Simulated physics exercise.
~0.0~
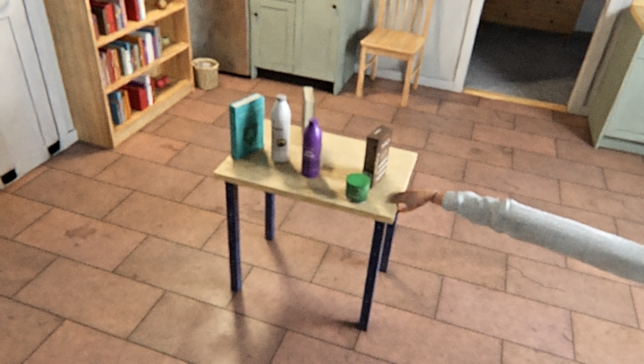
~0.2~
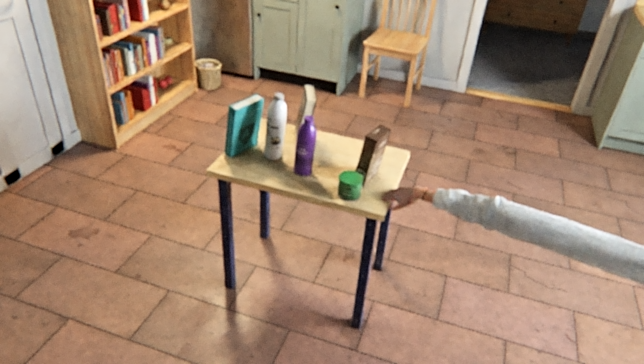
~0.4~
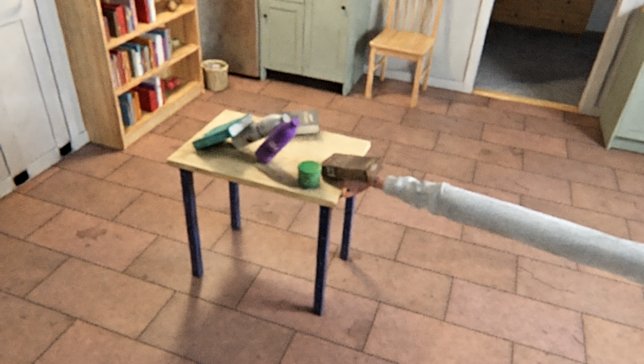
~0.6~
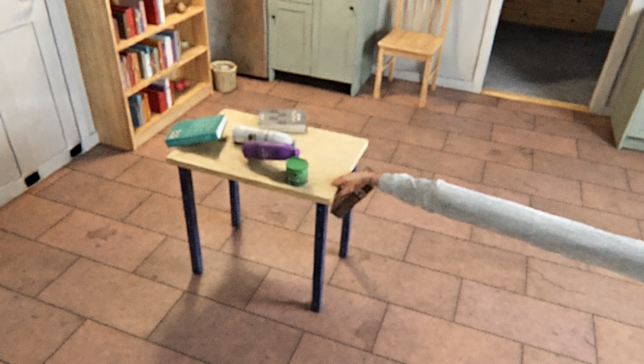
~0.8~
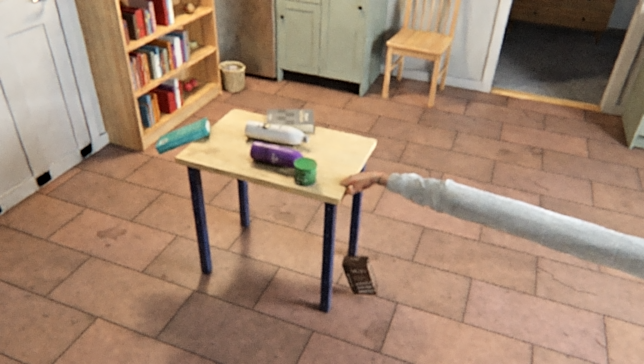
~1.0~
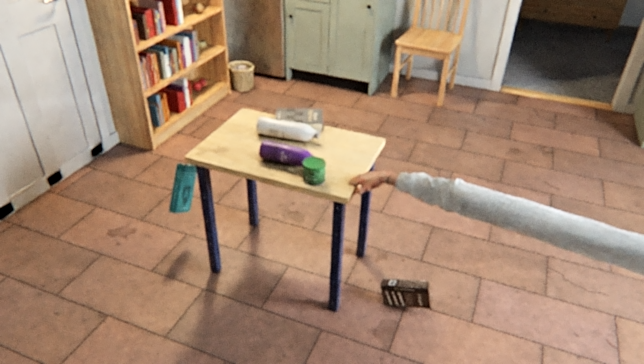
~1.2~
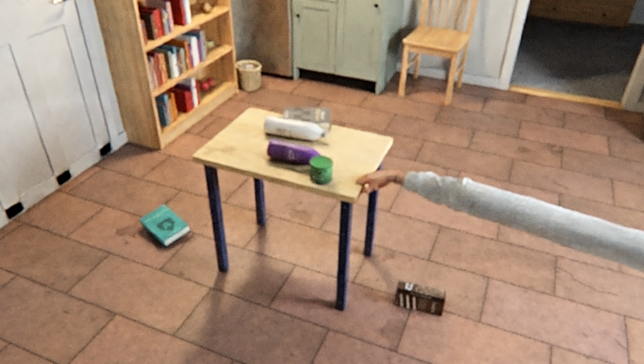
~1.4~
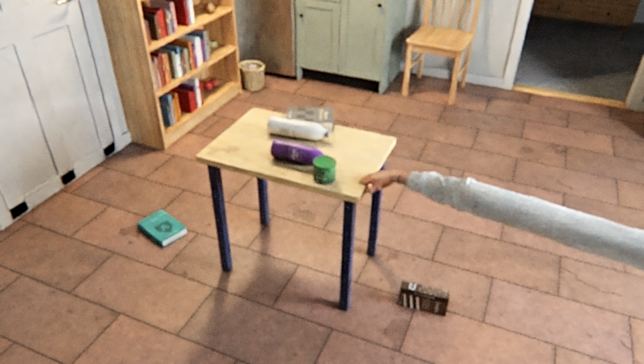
The clip shows a hand shoving a light wooden table to the left, toppling the bottles, a grey item and two upright books or packets; the brown packet and then the turquoise book drop to the floor, while the green tin stays standing beside the fallen items on the table.
